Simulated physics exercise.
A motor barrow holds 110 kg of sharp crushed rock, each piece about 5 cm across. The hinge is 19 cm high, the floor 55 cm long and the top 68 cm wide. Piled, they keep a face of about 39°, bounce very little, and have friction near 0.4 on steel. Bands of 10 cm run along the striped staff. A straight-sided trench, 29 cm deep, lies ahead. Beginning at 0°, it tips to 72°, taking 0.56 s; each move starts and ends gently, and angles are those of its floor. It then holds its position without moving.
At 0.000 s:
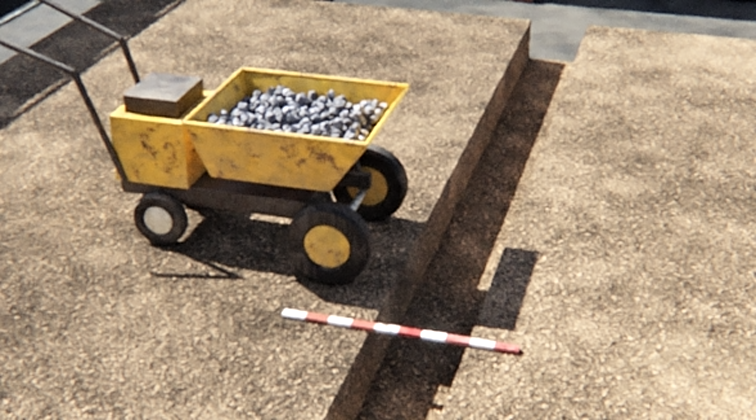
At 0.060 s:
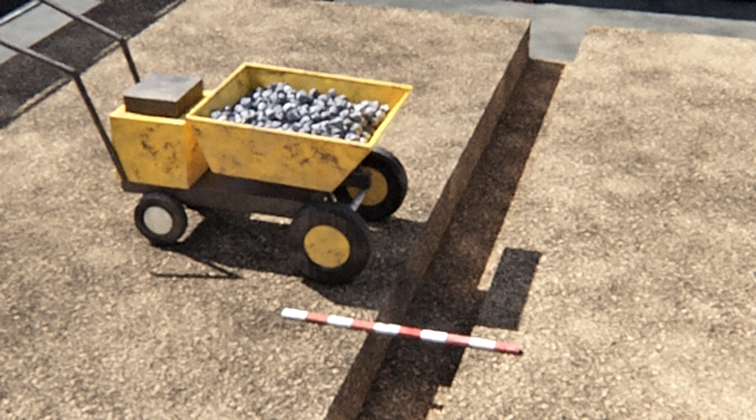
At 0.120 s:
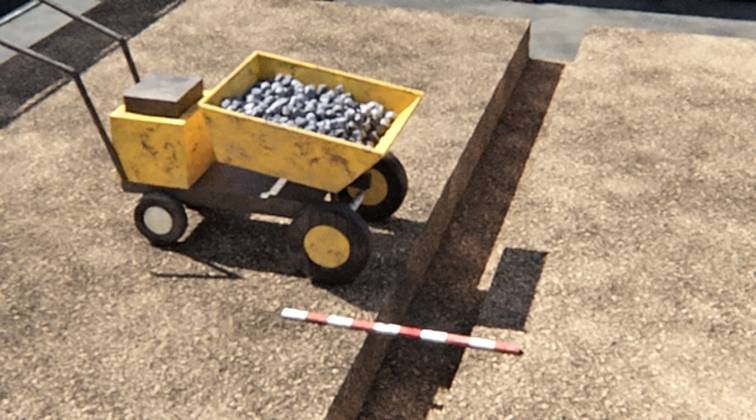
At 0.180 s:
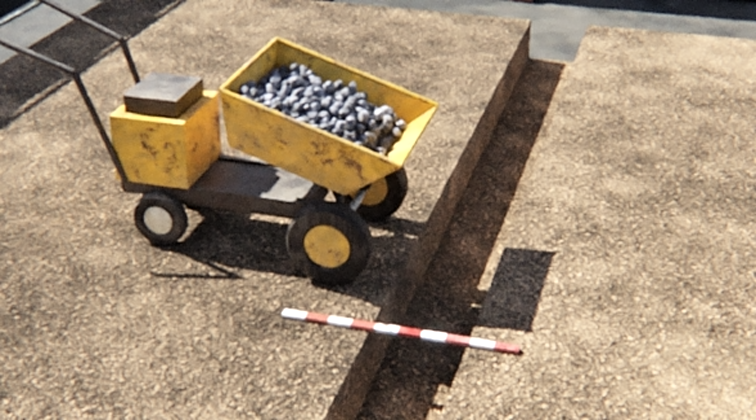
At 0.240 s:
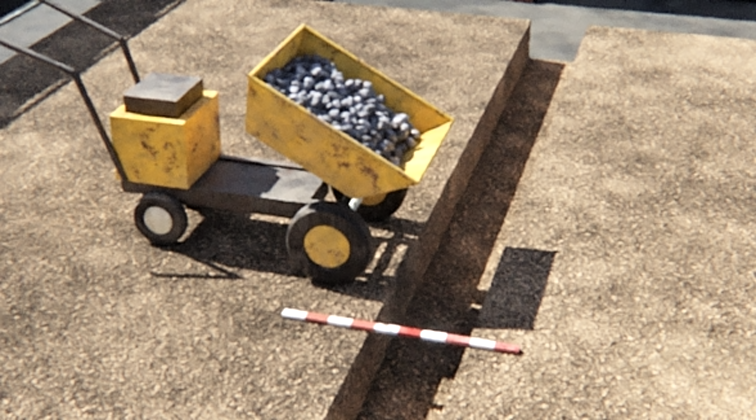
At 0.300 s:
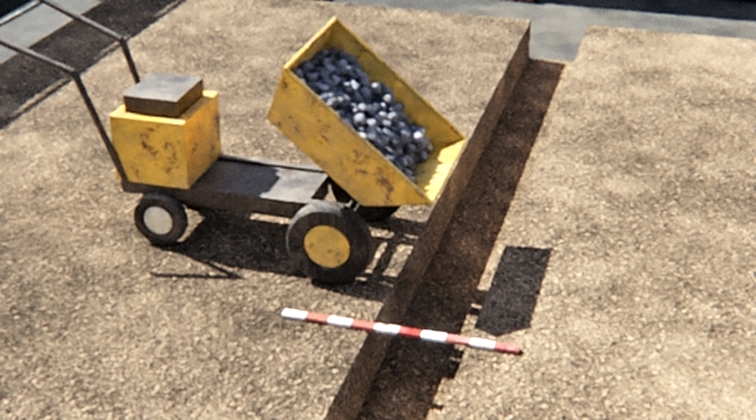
A yellow skip full of grey stones tilts steeply toward the trench on its right.
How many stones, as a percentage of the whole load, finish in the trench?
Roughly 37 per cent of the load ends up in the trench.
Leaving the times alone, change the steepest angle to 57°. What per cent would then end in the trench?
I'd expect around 15 in a hundred.
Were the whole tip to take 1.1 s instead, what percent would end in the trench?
In that case, around 60%.
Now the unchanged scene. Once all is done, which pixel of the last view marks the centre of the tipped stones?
I'd put it close to (520, 268).
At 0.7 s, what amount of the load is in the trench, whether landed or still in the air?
Roughly 10% by that time.
After 0.4 s the floor is at 61°; 100 % in the skip; the foremost stones are at (445, 196).
After 0.7 s the floor is at 72°; 77 % in the skip, 8 % in the trench, 16 % past the trench; the foremost stones are at (531, 279).
After 1.0 s the floor is at 72°; 21 % in the skip, 22 % in the trench, 57 % past the trench; the foremost stones are at (707, 313).
After 3.0 s the floor is at 72°; 8 % in the skip, 37 % in the trench, 55 % past the trench; the foremost stones are past the picture's edge.
